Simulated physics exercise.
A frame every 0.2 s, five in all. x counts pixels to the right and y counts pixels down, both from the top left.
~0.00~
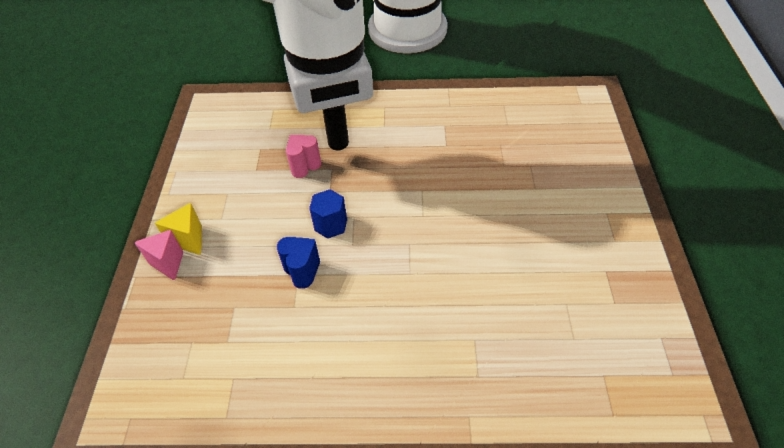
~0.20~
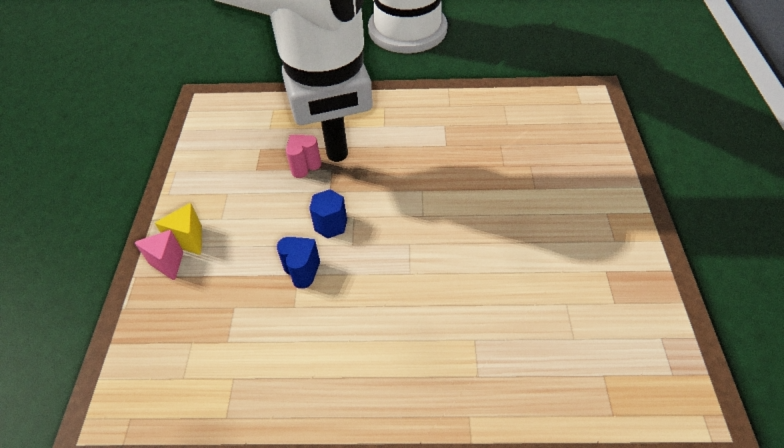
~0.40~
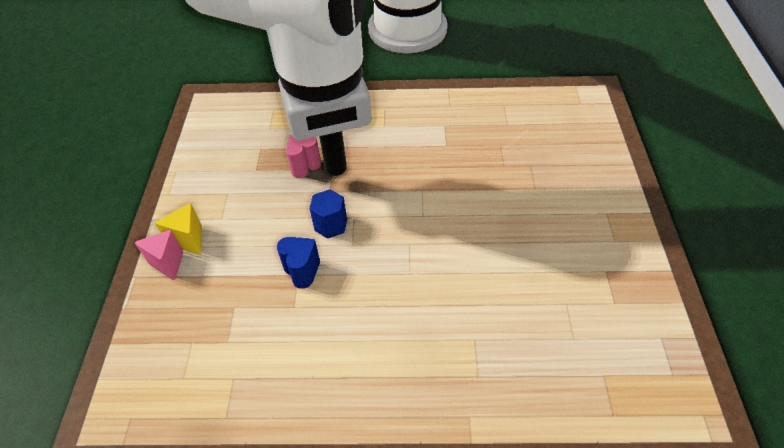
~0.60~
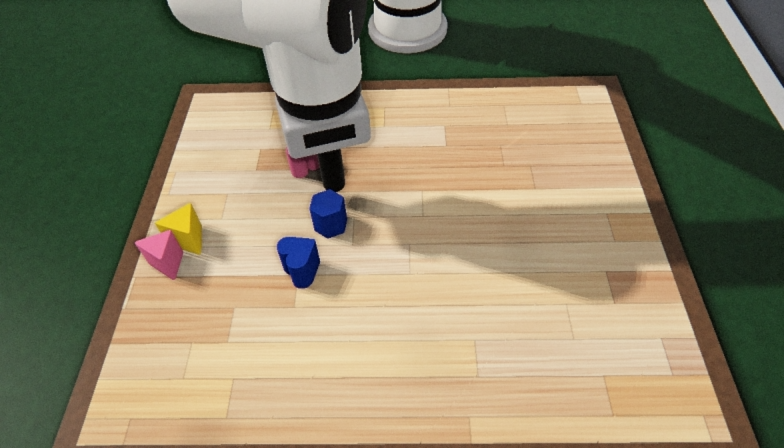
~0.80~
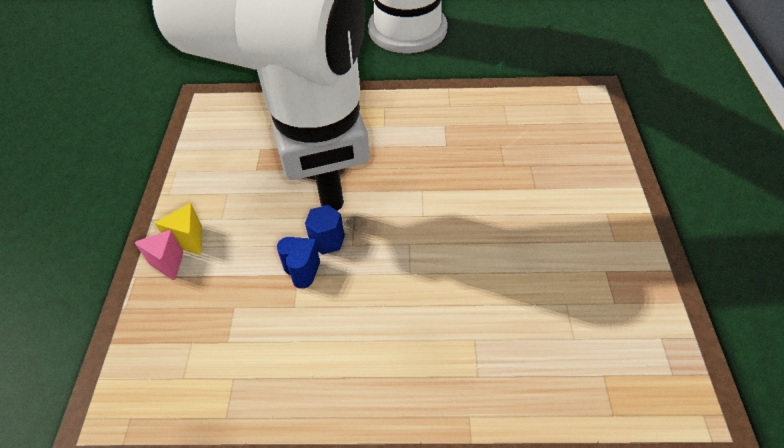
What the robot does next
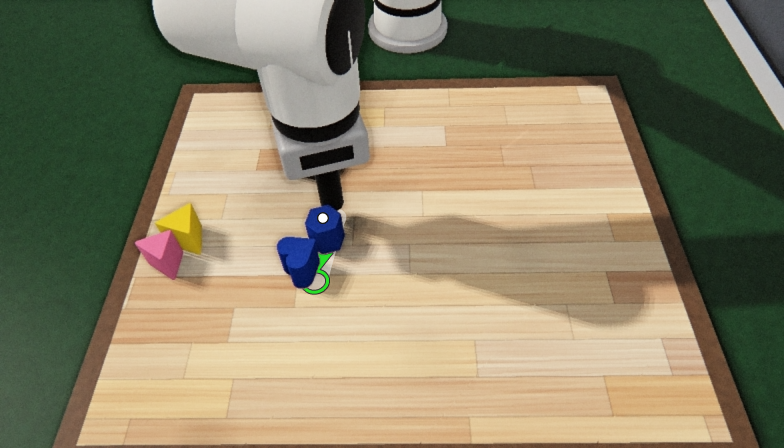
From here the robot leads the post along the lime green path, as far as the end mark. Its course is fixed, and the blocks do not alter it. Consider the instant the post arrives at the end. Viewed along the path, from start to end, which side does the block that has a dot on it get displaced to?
Goes left.
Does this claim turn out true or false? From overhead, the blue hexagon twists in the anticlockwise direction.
Verdict: True.
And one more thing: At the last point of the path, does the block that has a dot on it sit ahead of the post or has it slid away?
The block that has a dot on it stays in front.
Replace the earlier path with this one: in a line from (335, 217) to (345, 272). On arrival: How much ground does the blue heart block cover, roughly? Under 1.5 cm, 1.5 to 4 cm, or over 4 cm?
Verdict: From 1.5 to 4 cm.
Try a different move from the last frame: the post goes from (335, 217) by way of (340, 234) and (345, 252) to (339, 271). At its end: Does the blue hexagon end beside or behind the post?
The answer is no.
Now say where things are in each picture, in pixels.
The first picture shows lower end of the post at (339, 145), tops of blocks, blue heart block at (296, 250), blue hexagon at (327, 202).
The second picture shows post at (338, 156), blocks as before.
The third picture shows post at (336, 169), blocks as before.
The fourth picture shows post at (335, 185), blocks as before.
The fifth picture shows post at (333, 205), blue heart block at (296, 250), blue hexagon at (323, 218).
The drawn path runs from (335, 217) to (315, 282); the dot is on the blue hexagon.
What follows on the original path. Halfway along, post at (322, 236); blue heart block at (286, 270), turned 50° clockwise; blue hexagon at (317, 252), turned 20° anticlockwise.
At the end, post at (312, 270); blue heart block at (282, 275), turned 65° clockwise; blue hexagon at (322, 284), turned 65° anticlockwise.
